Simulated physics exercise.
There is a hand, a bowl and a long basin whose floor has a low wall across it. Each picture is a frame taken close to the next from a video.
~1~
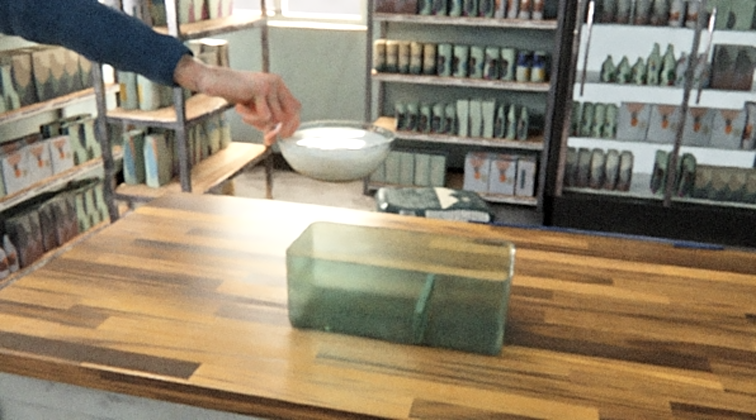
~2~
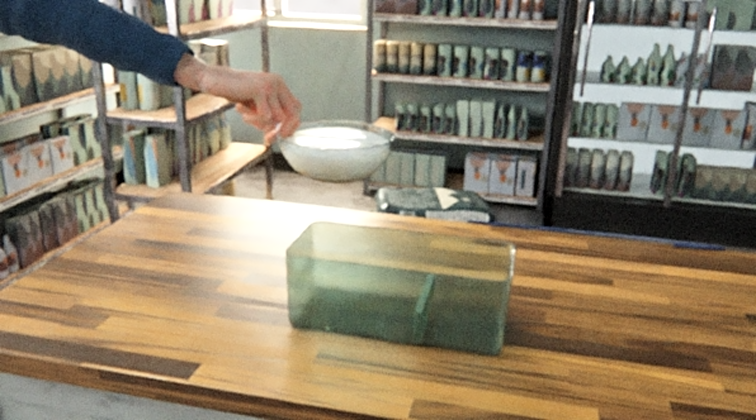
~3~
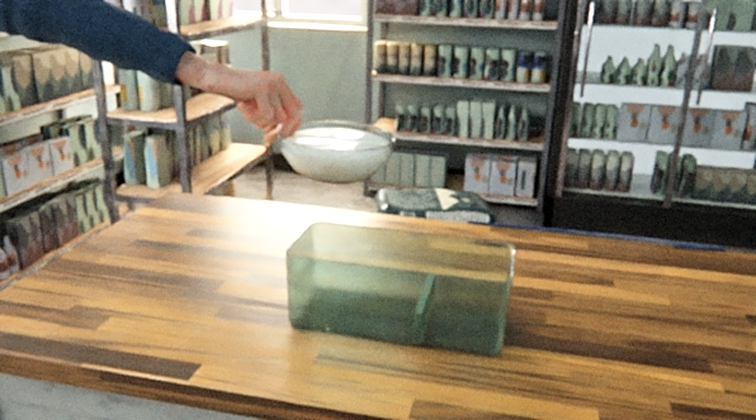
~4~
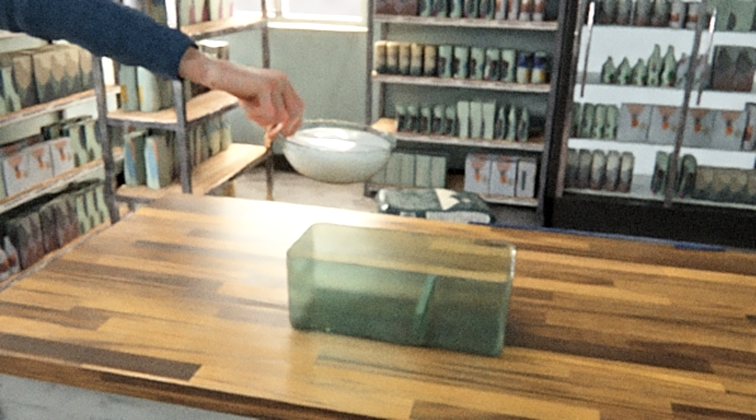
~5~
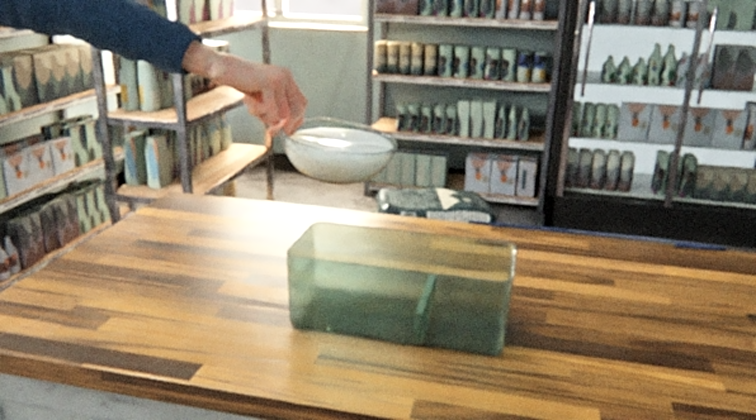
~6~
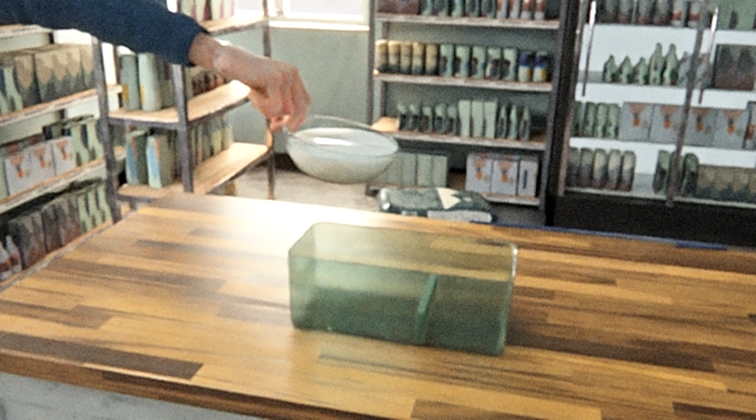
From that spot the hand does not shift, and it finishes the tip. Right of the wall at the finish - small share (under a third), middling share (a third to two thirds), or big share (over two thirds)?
Middling.
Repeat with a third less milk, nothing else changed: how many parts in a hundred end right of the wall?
About 40 %.
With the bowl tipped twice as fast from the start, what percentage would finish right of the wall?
Roughly 35 percent.
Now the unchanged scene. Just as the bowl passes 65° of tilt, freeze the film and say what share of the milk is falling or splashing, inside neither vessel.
Estimated: 35 per cent or thereabouts.
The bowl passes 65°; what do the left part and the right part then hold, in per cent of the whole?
Left part 5 %; right part 30 %.
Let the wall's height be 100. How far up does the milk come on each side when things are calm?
Near 20 in a hundred to the left, 50 to the right.
A moment on, the bowl is tipped part way and 28 per cent is still to pour, 7 is left of the wall and 30 right of it.
Next, the bowl is tipped right over and 0 per cent is still to pour, 40 is left of the wall and 57 right of it.
Then the bowl is tipped right over and 0 per cent is still to pour, 41 is left of the wall and 58 right of it.
Later the bowl is tipped right over and 0 per cent is still to pour, 41 is left of the wall and 58 right of it.
Finally, 41 per cent lies left of the wall, 58 right of it and 1 outside.
